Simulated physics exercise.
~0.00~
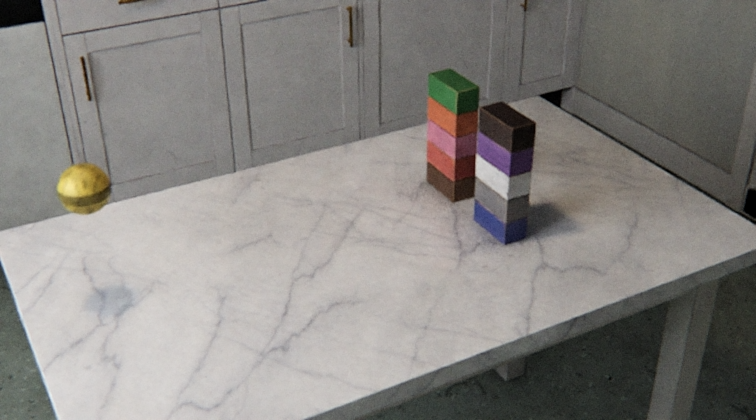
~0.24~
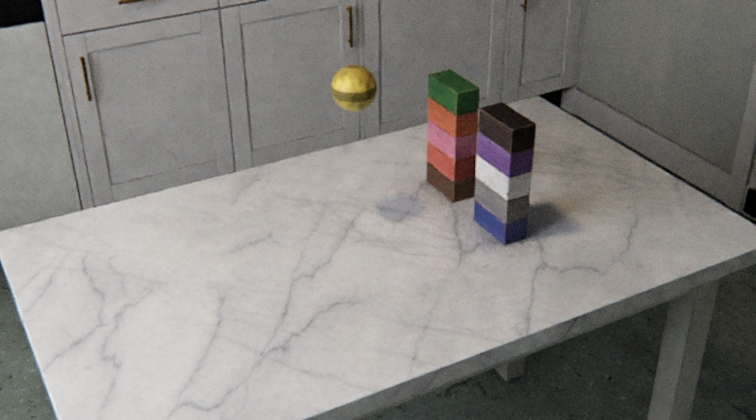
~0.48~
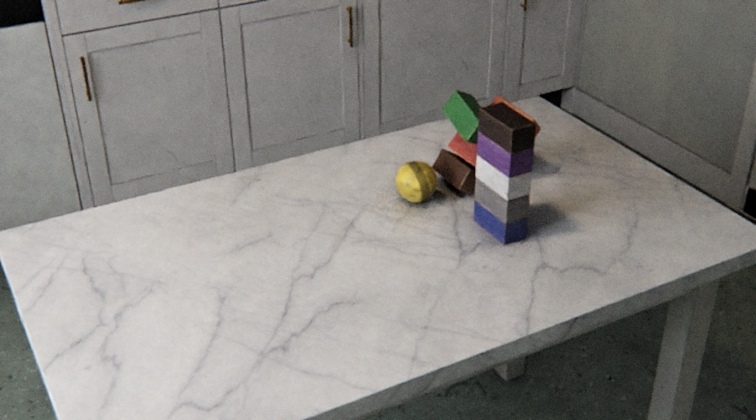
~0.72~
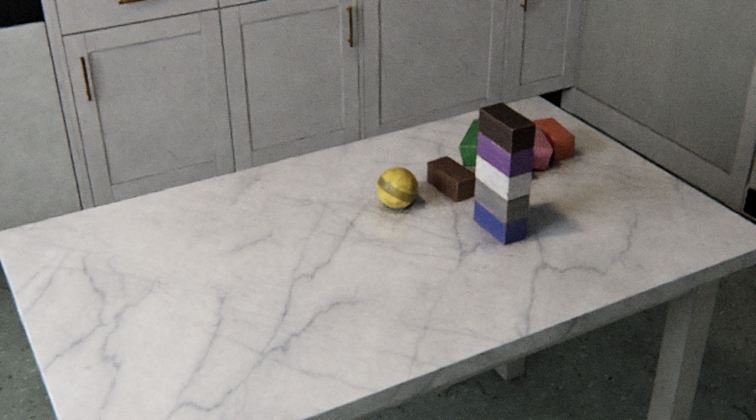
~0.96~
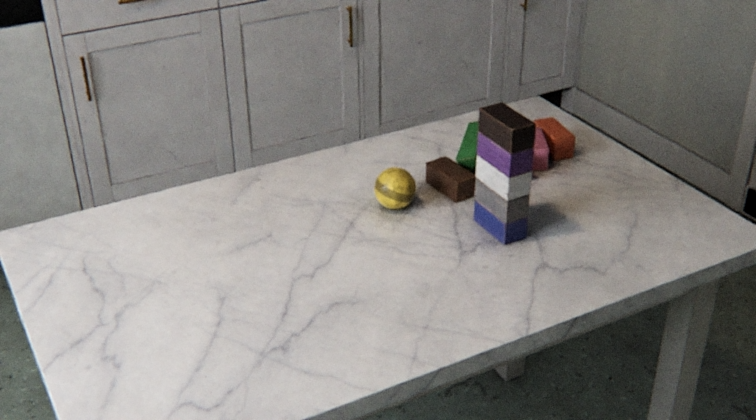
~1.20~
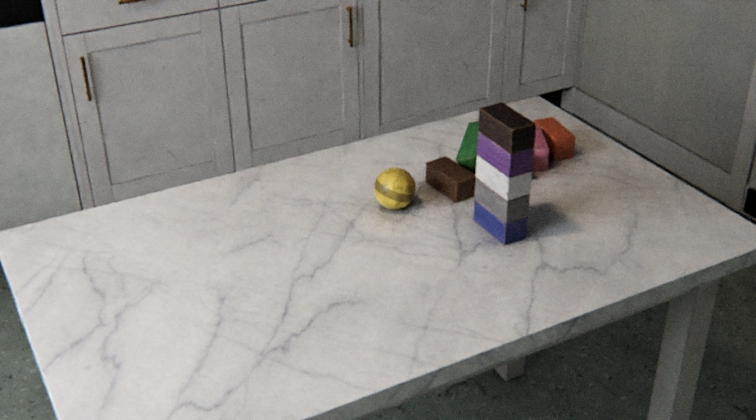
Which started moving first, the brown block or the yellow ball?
The yellow ball moved first, flying to the right while the brown block was still sitting at the bottom of its stack.
